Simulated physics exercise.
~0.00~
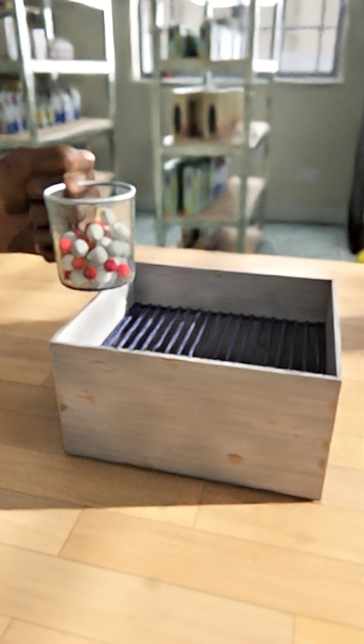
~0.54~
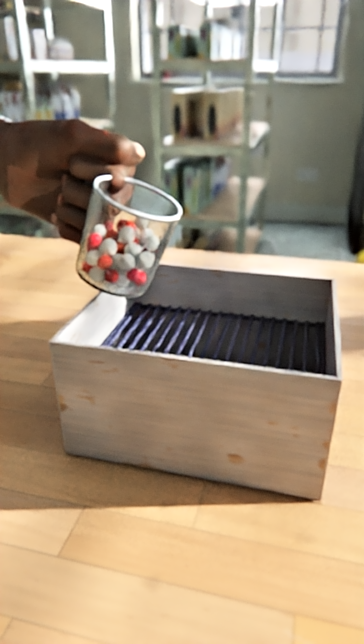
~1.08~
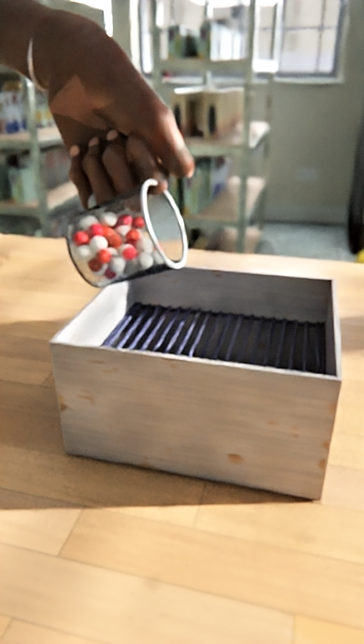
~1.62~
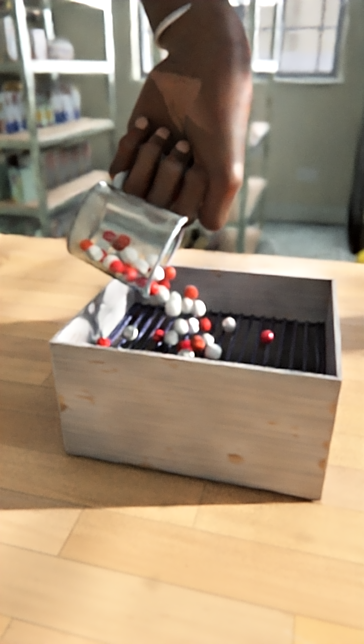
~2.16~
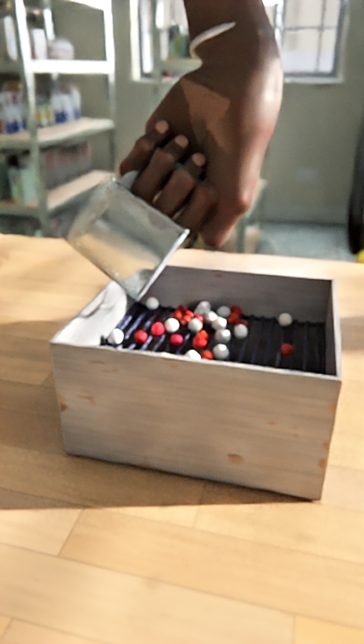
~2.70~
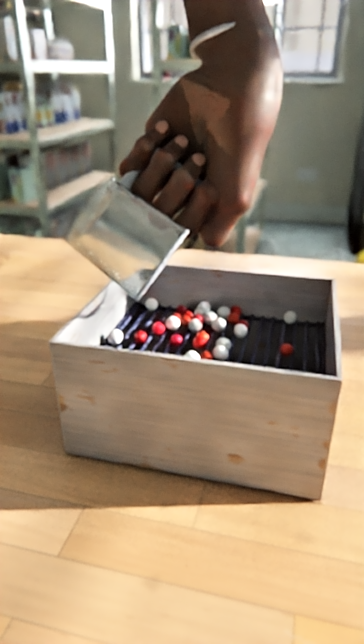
A hand moved a clear cup of red and white balls over an open wooden box, tilted it and tipped them out onto the dark grille inside, where they scattered and came to rest on top, leaving the cup empty.
